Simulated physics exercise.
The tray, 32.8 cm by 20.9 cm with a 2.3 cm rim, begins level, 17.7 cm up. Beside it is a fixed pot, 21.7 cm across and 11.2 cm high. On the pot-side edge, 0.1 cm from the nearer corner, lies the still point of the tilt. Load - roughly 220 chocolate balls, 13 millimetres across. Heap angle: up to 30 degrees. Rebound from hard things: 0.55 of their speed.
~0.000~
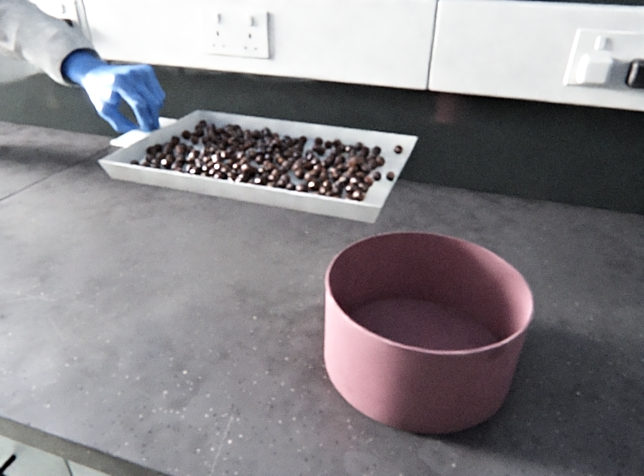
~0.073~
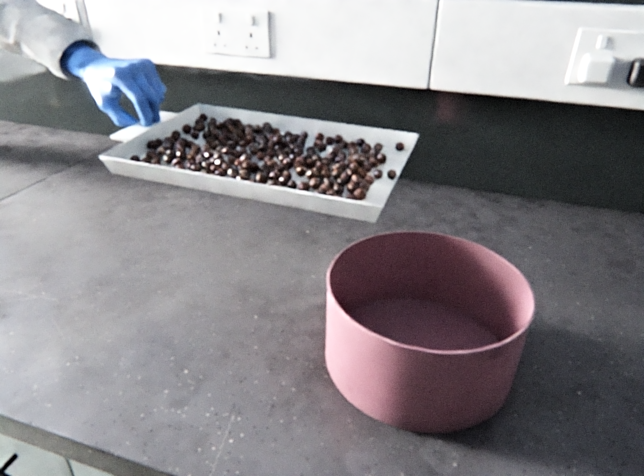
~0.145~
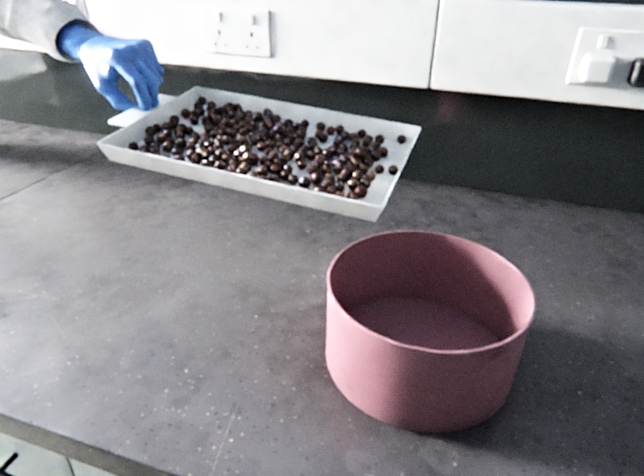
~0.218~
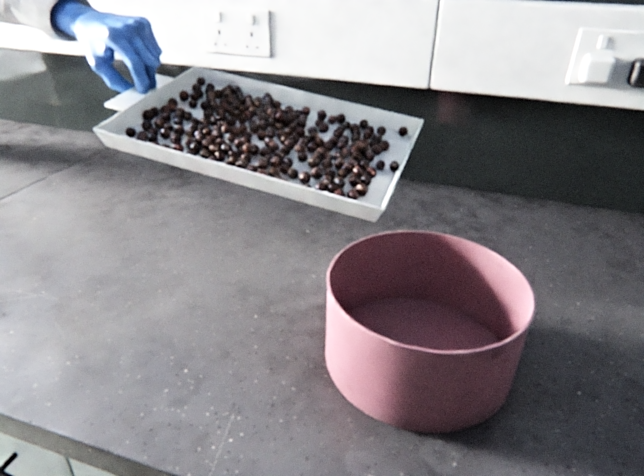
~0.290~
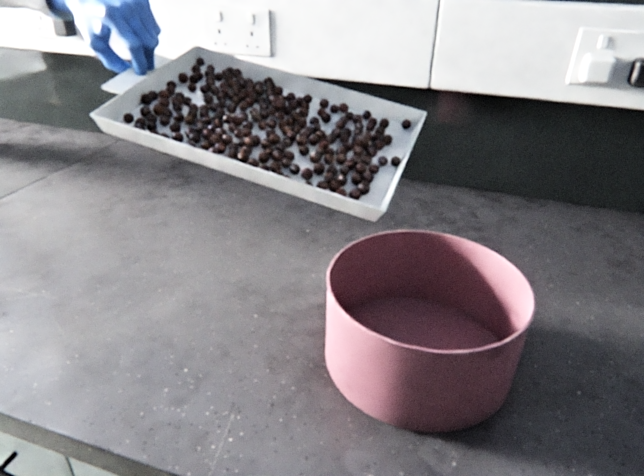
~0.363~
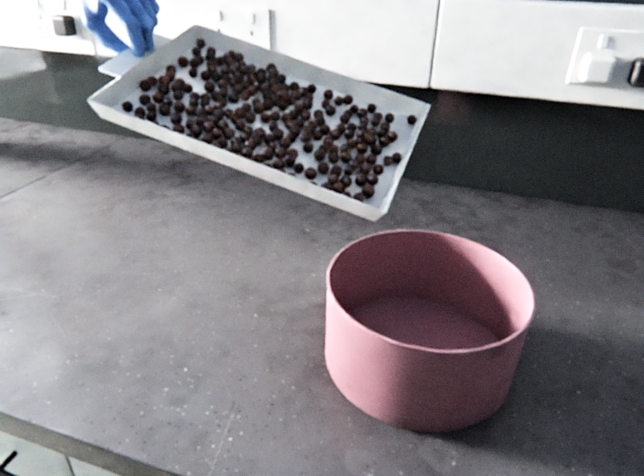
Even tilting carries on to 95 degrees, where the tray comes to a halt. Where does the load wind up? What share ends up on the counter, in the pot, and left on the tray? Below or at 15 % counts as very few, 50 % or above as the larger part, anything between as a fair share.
Counter - very few, pot - the larger part, tray - very few.
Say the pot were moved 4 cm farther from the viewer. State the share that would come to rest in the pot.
My estimate: Some 60 per cent.
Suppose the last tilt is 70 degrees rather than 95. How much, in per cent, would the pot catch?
The pot would get around 85 per cent.
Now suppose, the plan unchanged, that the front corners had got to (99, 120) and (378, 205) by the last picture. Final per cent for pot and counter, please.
You'd end with pot at 65 and counter at 35.
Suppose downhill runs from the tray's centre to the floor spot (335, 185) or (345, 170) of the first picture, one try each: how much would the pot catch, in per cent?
Near 80 and 40 per cent, in that order.
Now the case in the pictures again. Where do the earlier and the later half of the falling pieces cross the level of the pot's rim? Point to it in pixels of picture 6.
Earlier half close to (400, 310), later half at (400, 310) in pixels.
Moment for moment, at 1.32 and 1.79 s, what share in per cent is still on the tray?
Roughly 55 then 0.
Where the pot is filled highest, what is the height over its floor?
It gets to about 3.5 cm.
Then, at 0.94 s, tilt 55 degrees; the tray holds 100 %, the pot 0 %.
After 1.32 s, tilt 79 degrees; the tray holds 55 %, the pot 25 %.
After 1.79 s, tilt 95 degrees; the tray holds 0 %, the pot 95 %.
In the end, at 2.4 s, counter 5 %, pot 95 %, tray 0 %.
